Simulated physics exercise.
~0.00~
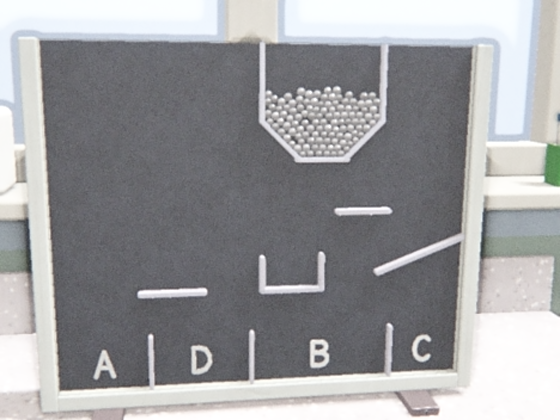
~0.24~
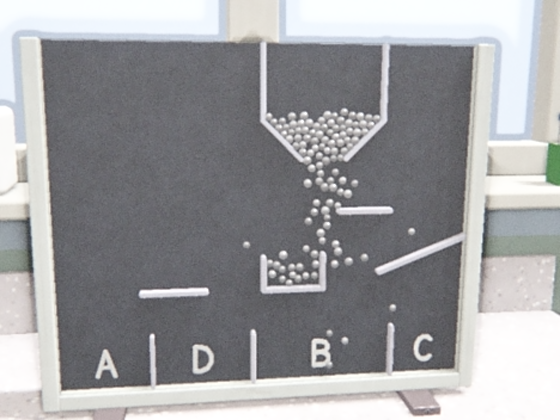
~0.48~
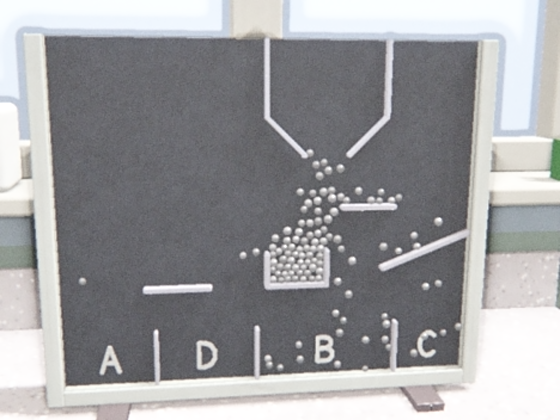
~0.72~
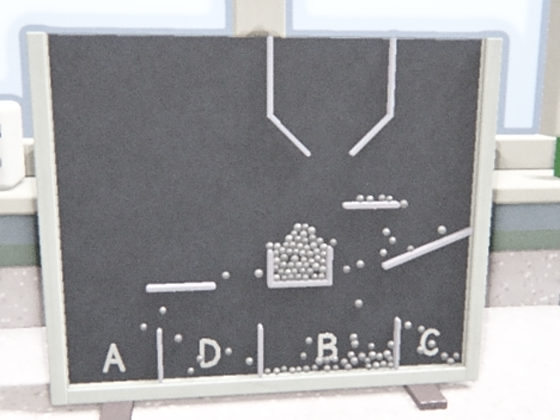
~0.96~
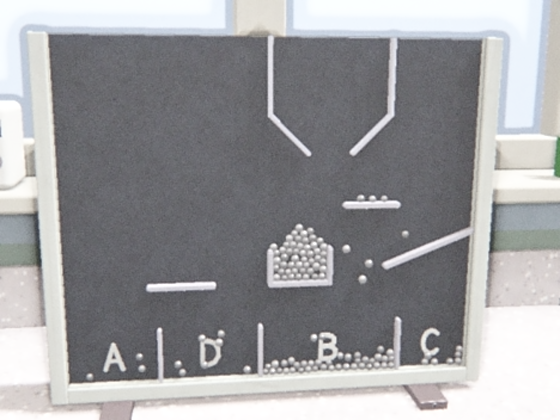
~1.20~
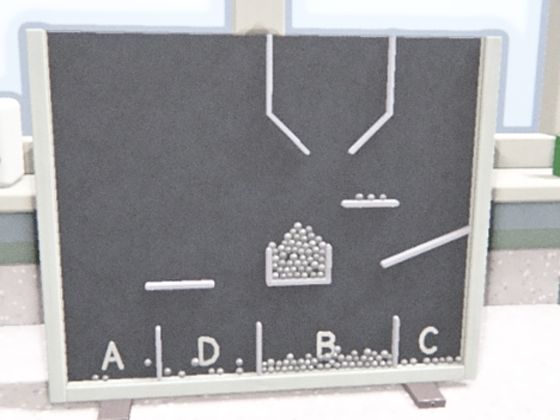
On a dark upright board by a window, small silver balls poured from a hopper, bounced off ledges and heaped up in a little tray, while others scattered below, most landing in bin B, with a few in A, C and D.
